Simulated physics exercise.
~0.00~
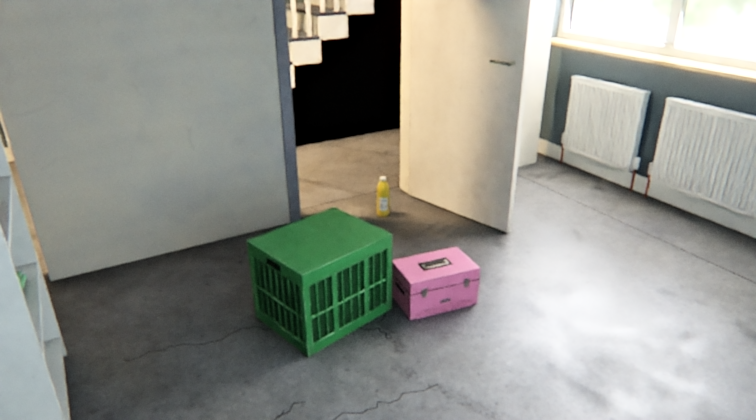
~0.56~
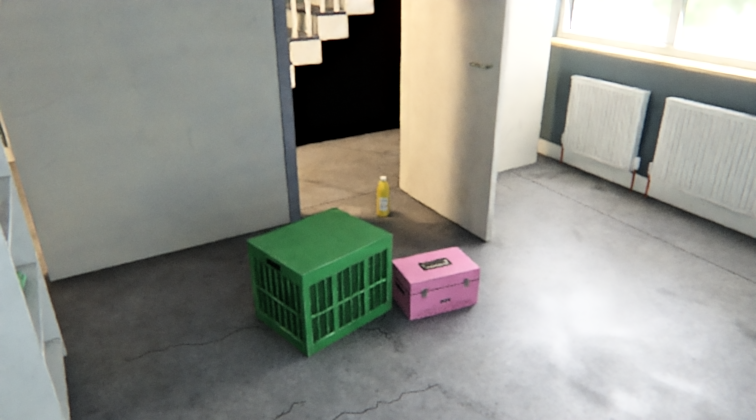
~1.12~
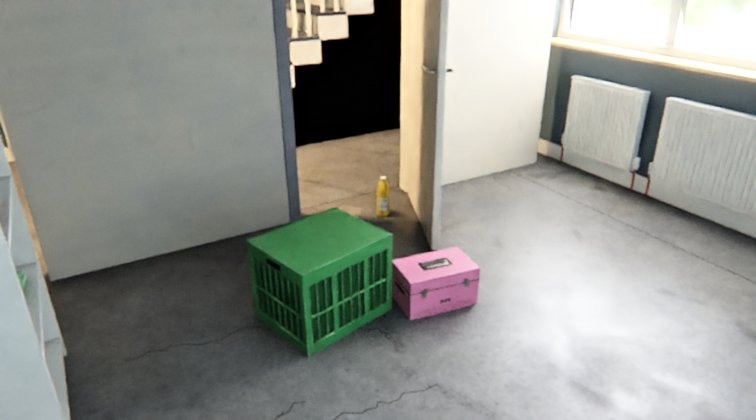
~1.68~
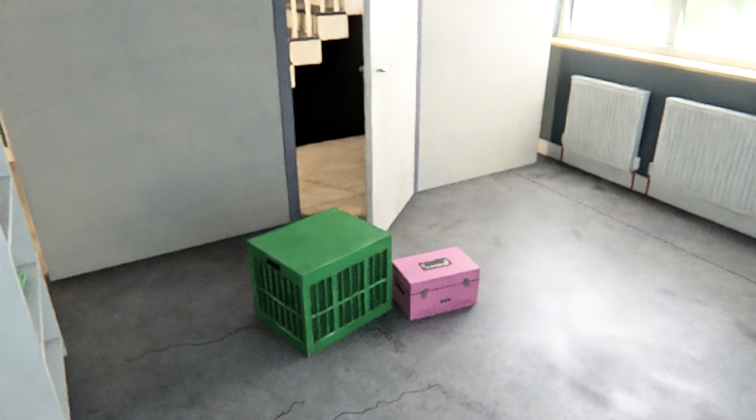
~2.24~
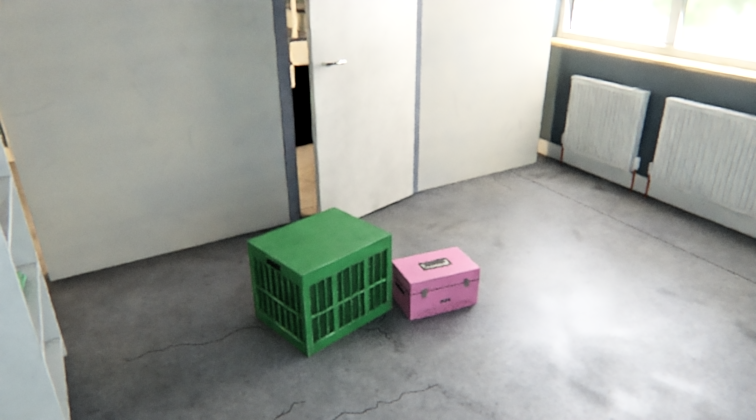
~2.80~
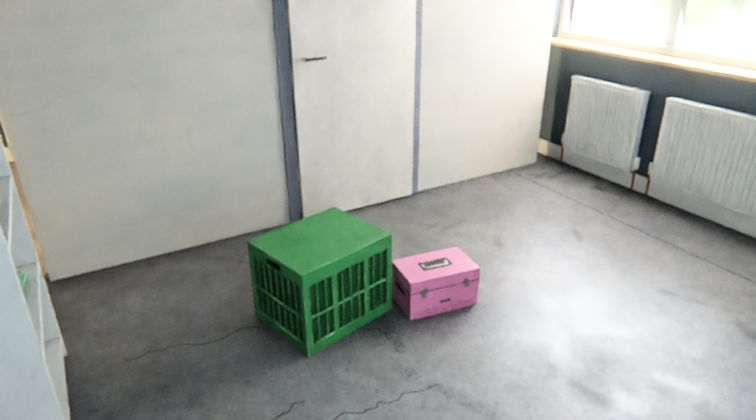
The open door swings steadily shut behind the green crate and pink toolbox, hiding the yellow bottle.
